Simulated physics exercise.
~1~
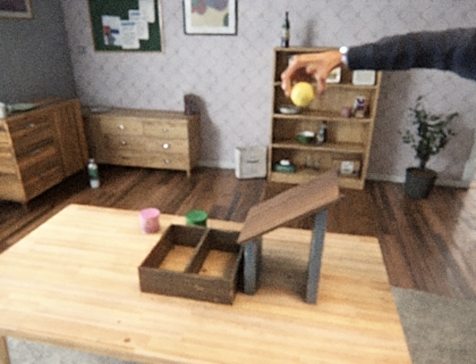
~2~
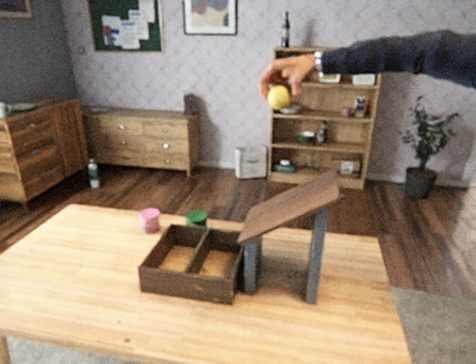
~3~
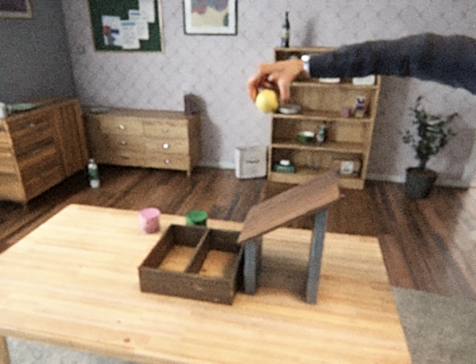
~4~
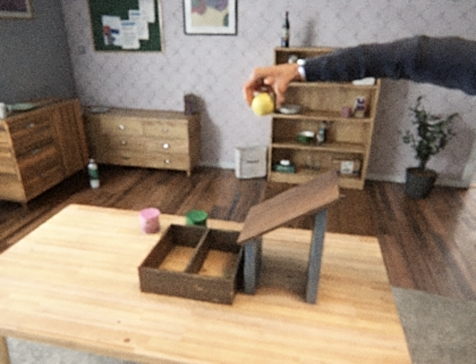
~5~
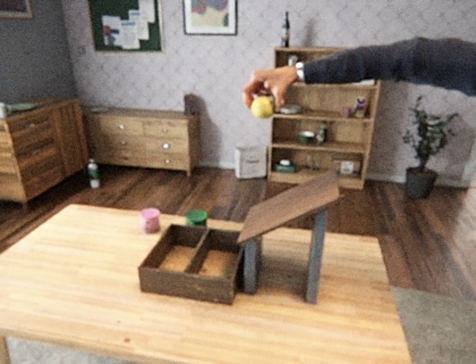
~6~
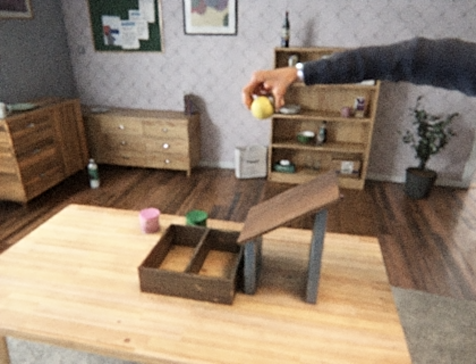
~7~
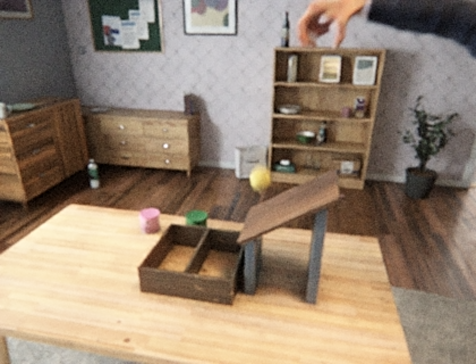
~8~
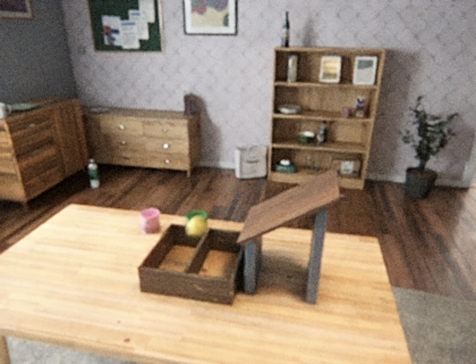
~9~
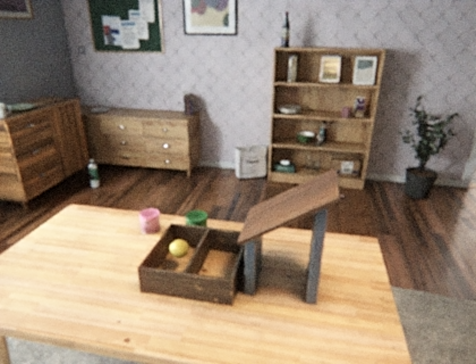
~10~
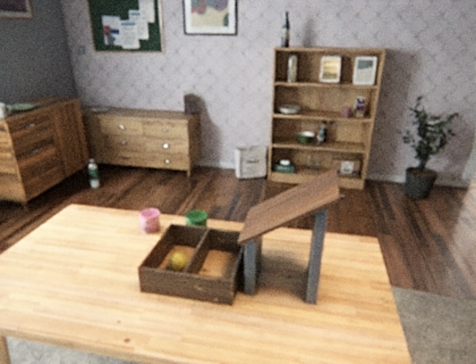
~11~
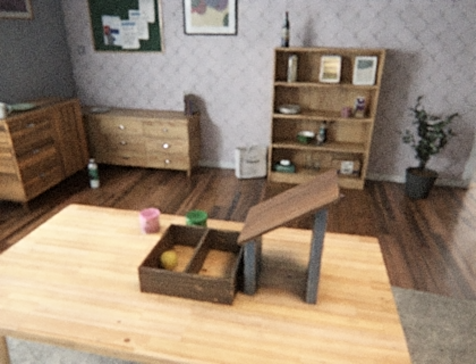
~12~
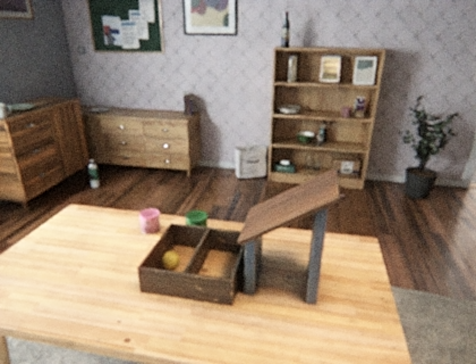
A hand moving a yellow lemon left and dropping it onto a sloping board, the lemon bouncing into the tray's farther, left bay.
